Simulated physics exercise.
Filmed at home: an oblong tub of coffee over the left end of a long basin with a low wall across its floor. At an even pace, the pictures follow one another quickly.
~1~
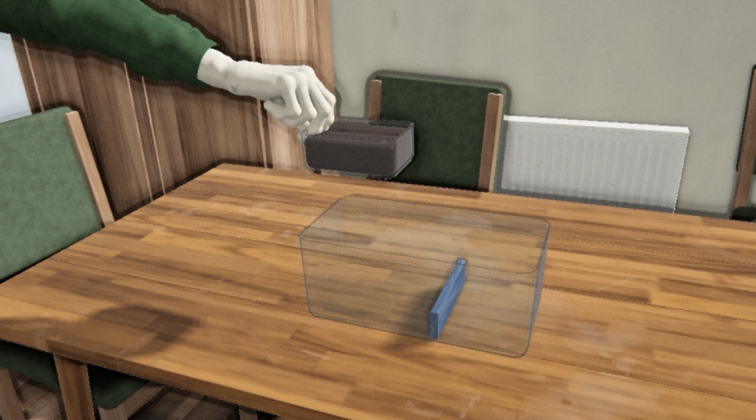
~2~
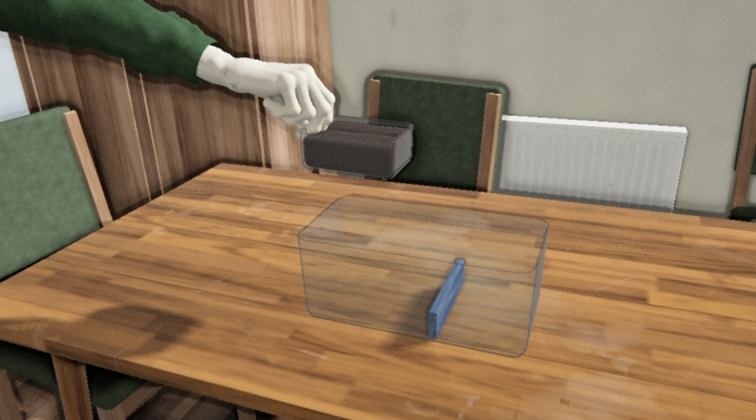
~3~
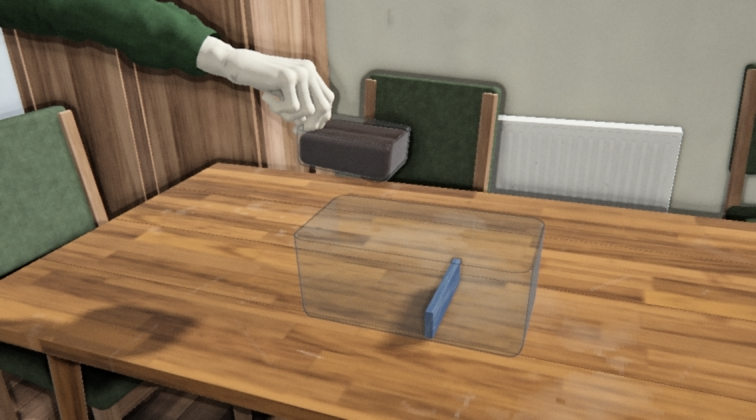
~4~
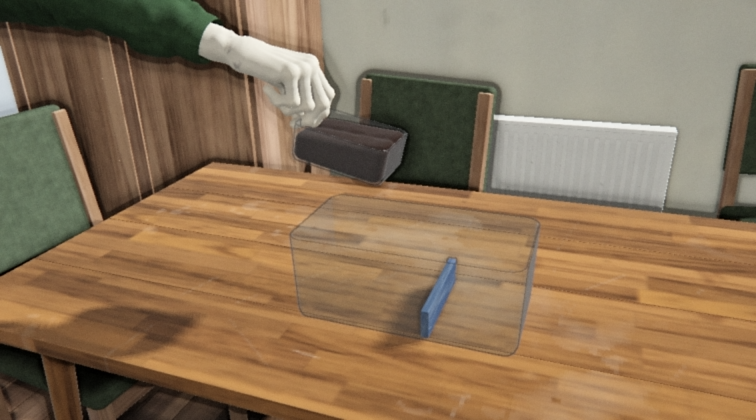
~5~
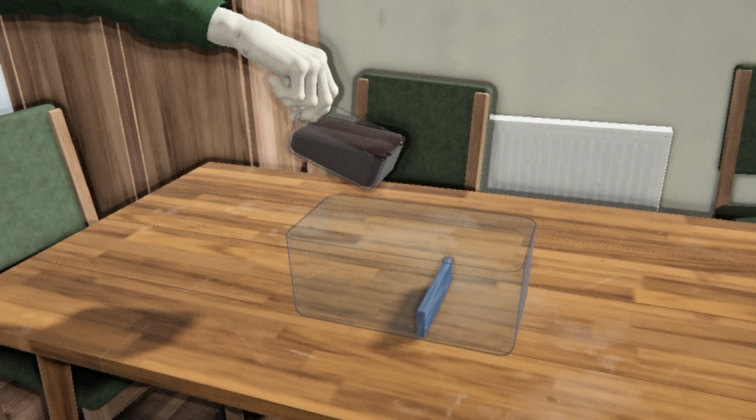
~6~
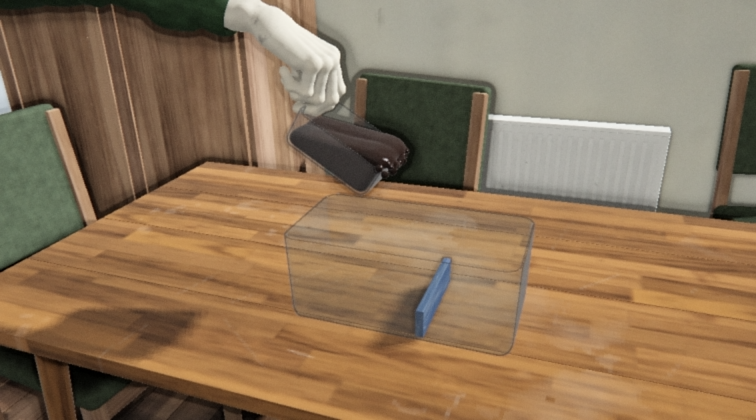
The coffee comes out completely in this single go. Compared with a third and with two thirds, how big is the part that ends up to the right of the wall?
It is between the two.
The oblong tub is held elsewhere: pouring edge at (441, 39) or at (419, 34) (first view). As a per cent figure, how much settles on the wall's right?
First about 75, then 70 per cent.
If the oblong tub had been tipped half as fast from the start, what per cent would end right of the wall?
Estimate: Around 55 %.
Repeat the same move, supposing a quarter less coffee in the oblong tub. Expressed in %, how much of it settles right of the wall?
My estimate is about 20 percent.
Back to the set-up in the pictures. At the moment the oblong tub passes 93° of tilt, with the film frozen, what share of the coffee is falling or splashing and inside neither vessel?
Airborne fraction: Approx. 30 %.
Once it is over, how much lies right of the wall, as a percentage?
I'd put it at about 40 per cent.
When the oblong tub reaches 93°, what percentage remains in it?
Roughly 10 percent remains at that point.
A moment on, the oblong tub is tipped on its side and 9 per cent is still to pour, 32 is left of the wall and 31 right of it.
Next, the oblong tub is tipped right over and 2 per cent is still to pour, 53 is left of the wall and 43 right of it.
Then the oblong tub is tipped right over and 0 per cent is still to pour, 58 is left of the wall and 41 right of it.
Later the oblong tub is tipped right over and 0 per cent is still to pour, 58 is left of the wall and 41 right of it.
Finally, 58 per cent lies left of the wall, 41 right of it and 1 outside.
